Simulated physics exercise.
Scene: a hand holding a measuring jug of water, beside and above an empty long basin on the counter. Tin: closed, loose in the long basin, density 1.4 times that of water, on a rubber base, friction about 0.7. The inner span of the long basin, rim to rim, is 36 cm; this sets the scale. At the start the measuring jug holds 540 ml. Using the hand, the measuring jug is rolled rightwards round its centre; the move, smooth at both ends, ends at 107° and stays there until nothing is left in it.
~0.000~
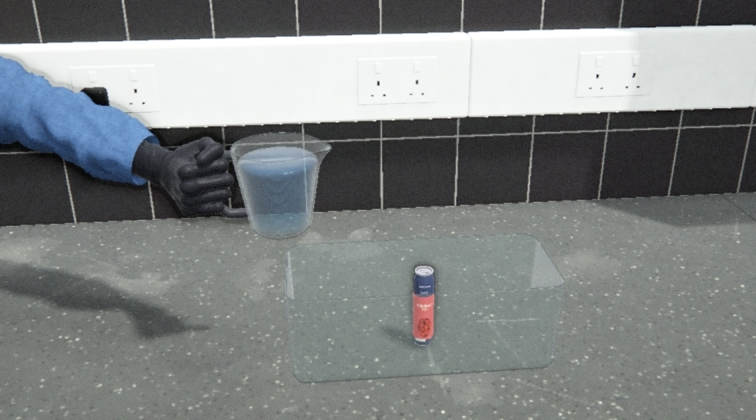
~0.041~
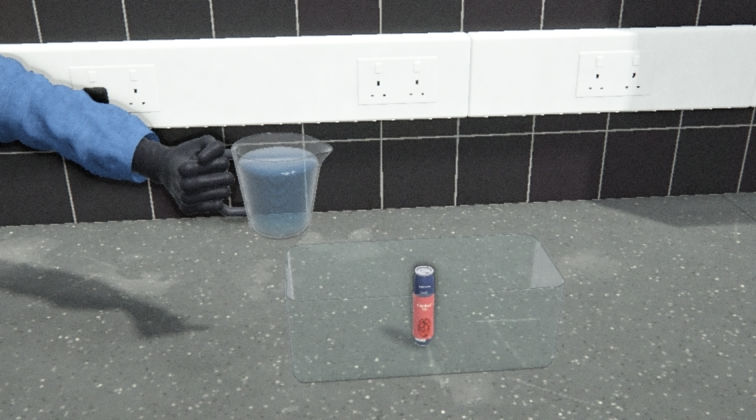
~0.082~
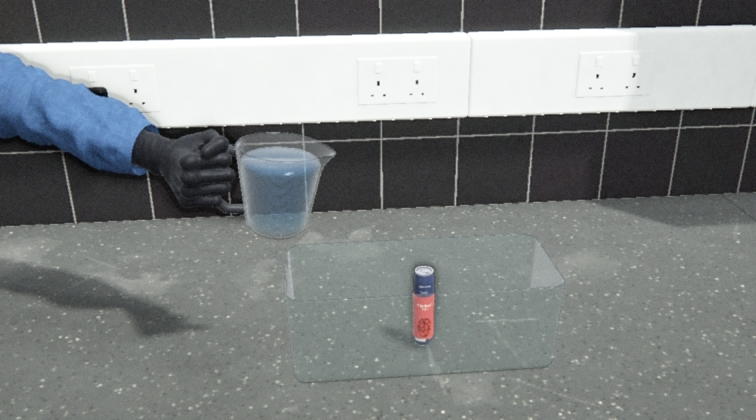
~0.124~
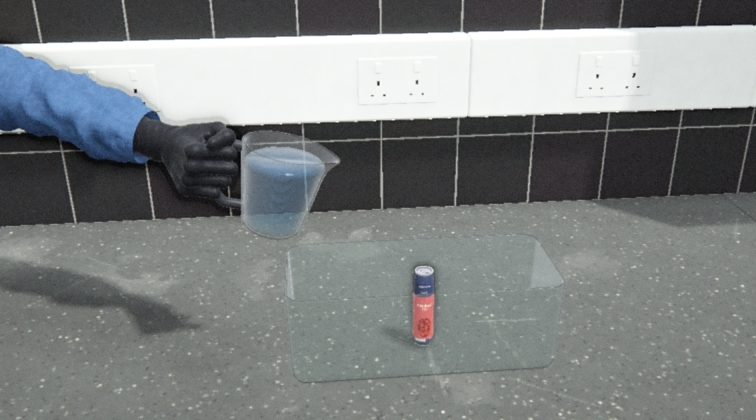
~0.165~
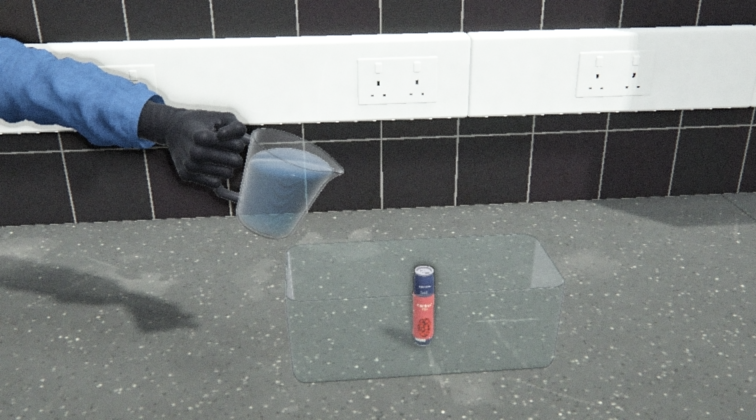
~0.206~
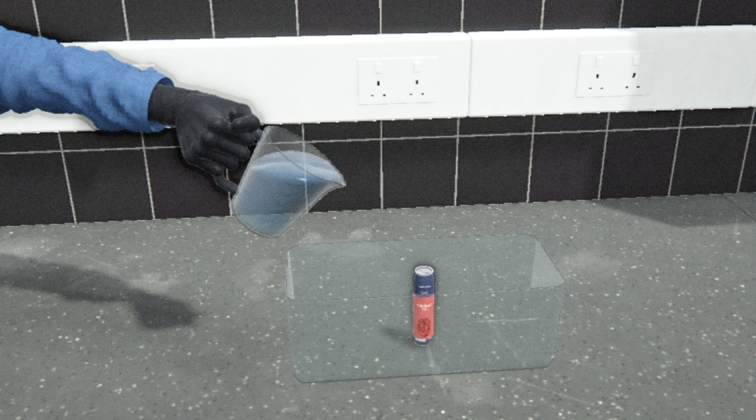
Black-gloved hand tilting a clear measuring jug of blue-tinted water rightwards beside a clear basin holding a small red and blue tin.
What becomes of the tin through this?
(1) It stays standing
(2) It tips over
Answer: 1.
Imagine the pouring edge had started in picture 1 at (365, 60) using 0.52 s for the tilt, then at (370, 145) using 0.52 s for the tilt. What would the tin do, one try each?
Run one: It tumbles. Run two: It tumbles.
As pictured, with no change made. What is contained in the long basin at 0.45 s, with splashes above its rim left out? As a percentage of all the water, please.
About 34%.
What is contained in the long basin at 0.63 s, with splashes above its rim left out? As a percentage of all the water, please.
The fraction sits near 86 in a hundred.
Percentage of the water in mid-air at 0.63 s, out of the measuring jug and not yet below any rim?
I'd put it at about 8 per cent of the liquid.
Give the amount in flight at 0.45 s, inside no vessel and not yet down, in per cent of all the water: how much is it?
Some 24 per cent, I reckon.
After 0.45 s the tilt is 102° and 40 per cent is still to pour; the tin stands where it began.
After 0.63 s the tilt is 107° and 5 per cent is still to pour; the tin stands where it began.
After 0.82 s the tilt is 107° and 0 per cent is still to pour; the tin stands where it began.
After 1.02 s the tilt is 107° and 0 per cent is still to pour; the tin stands where it began.
In the end the tin stands where it began.
